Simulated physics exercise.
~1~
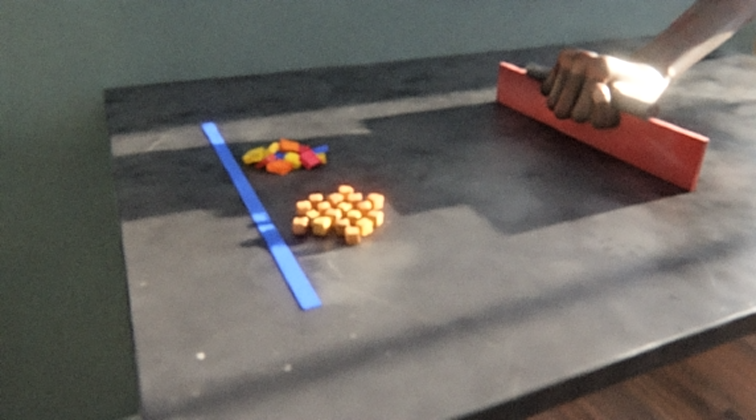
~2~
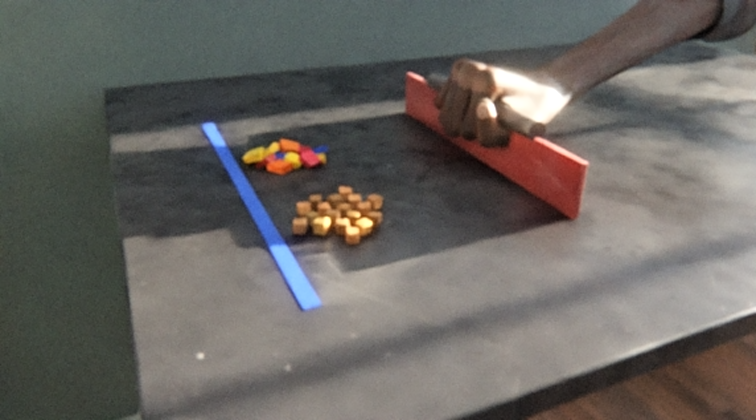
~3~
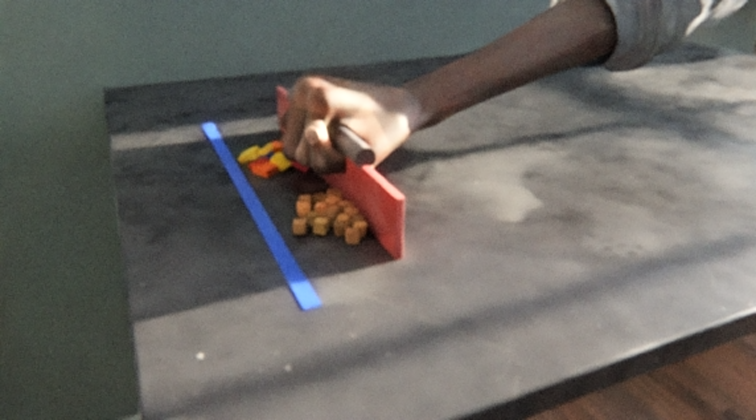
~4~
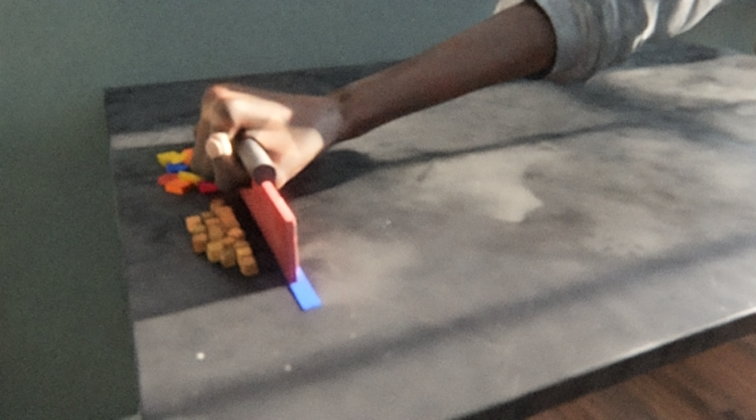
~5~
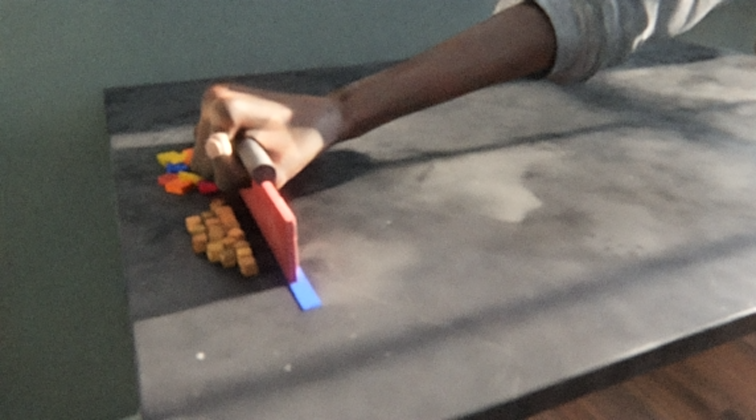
A dark, worn tabletop against a grey-green wall is seen from above at an angle, with streaks of sunlight across it. A strip of blue tape runs across the left part, and beside it lie a small pile of mixed bright pieces at the back and a pile of orange-tan cubes nearer the front. From the right, a hand slides a red scraper leftward over the bare surface until it meets both piles. It pushes them together across the tape towards the left end. The scraper stops at the tape and the hand holds still, with both piles resting on the table beyond it.
